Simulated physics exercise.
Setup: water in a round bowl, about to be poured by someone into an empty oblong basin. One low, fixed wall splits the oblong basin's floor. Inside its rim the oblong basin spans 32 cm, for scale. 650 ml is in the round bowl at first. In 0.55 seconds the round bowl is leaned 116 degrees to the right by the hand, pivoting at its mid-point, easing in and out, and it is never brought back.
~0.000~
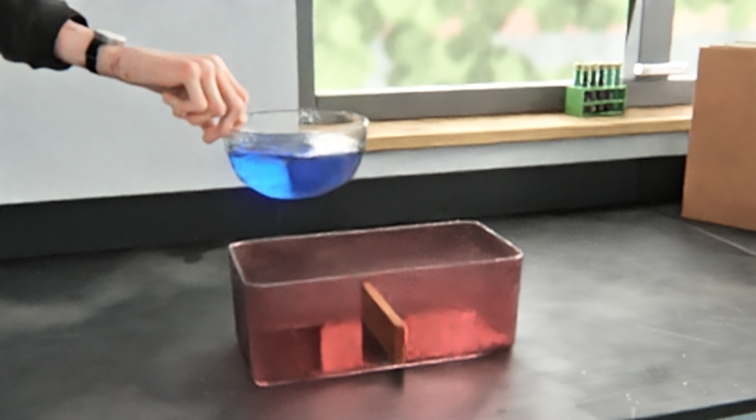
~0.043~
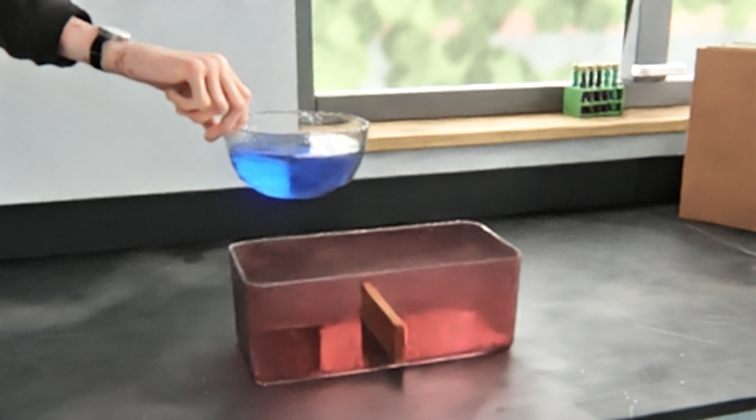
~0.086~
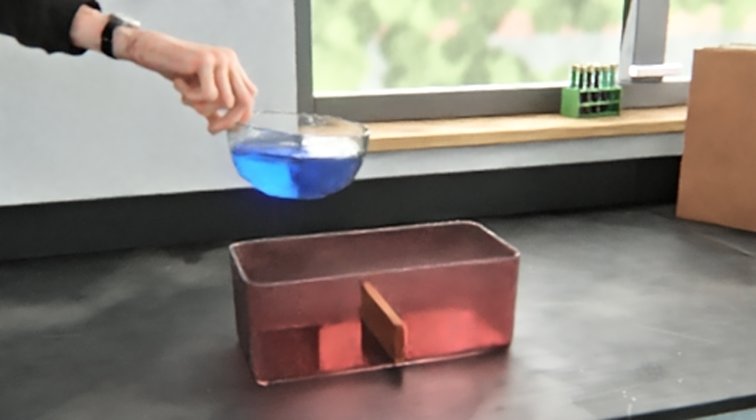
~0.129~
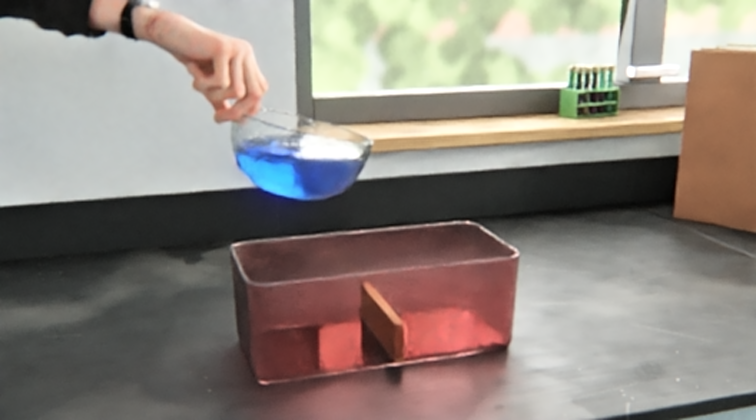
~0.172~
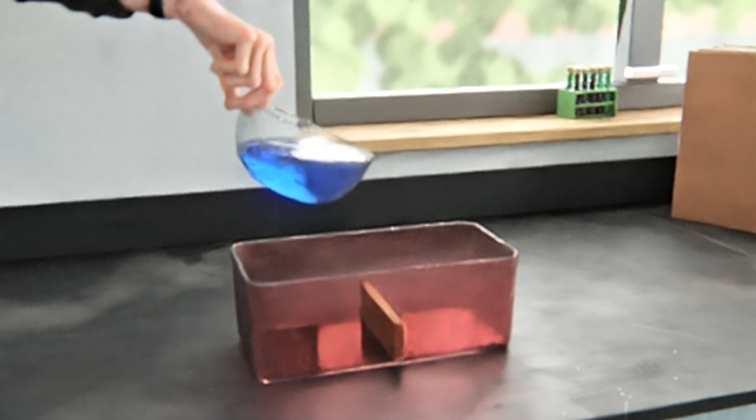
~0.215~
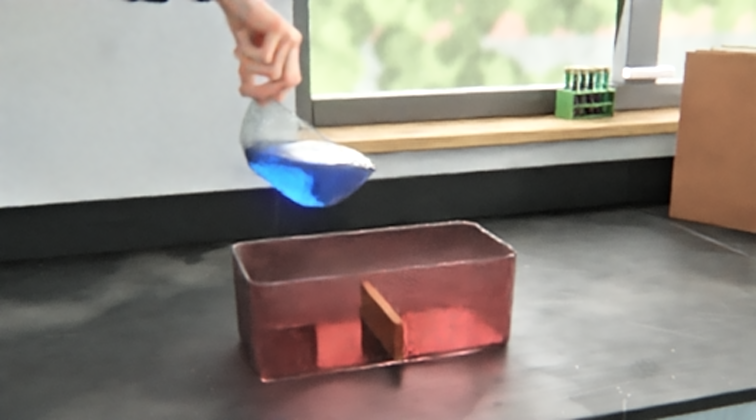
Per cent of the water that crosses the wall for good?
54 per cent.
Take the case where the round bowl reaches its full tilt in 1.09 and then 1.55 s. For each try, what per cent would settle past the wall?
Result: 75 per cent, then 80 per cent.
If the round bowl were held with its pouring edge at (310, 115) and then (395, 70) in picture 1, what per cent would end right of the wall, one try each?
Respectively about 10 and 75 percent.
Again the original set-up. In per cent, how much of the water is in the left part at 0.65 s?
Reading: Approx. 38 per cent.
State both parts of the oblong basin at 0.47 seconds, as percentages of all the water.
I'd say some 18 on the left and some 50 on the right.
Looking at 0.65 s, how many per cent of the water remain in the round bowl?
About 0 per cent.
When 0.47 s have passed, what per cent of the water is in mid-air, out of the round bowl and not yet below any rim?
Around 24 percent.
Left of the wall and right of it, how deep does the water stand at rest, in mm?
Final reading - left some 12 mm, right some 18 mm.
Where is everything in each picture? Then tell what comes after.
The first frame shows tilt 0°; pouring edge (364, 120); surface from (228, 147) to (358, 140); the oblong basin's rim runs from (236, 265) to (500, 239); the wall's top is at (382, 304).
The second frame shows tilt 2°; pouring edge (365, 123); surface from (229, 148) to (358, 142).
The third frame shows tilt 7°; pouring edge (366, 130); surface from (231, 146) to (359, 144).
The fourth frame shows tilt 15°; pouring edge (369, 141); surface from (234, 144) to (361, 148).
The fifth frame shows tilt 26°; pouring edge (369, 155); surface from (240, 144) to (365, 152).
The sixth frame shows tilt 39°; pouring edge (367, 171); surface from (244, 145) to (356, 156); 2 per cent is over the edge.
After 0.47 s the tilt is 109° and 7 per cent is still to pour, 19 is left of the wall and 50 right of it.
After 0.65 s the tilt is 116° and 0 per cent is still to pour, 38 is left of the wall and 53 right of it.
After 0.84 s the tilt is 116° and 0 per cent is still to pour, 42 is left of the wall and 54 right of it.
After 1.05 s the tilt is 116° and 0 per cent is still to pour, 44 is left of the wall and 54 right of it.
In the end 44 per cent lies left of the wall, 54 right of it and 2 outside.
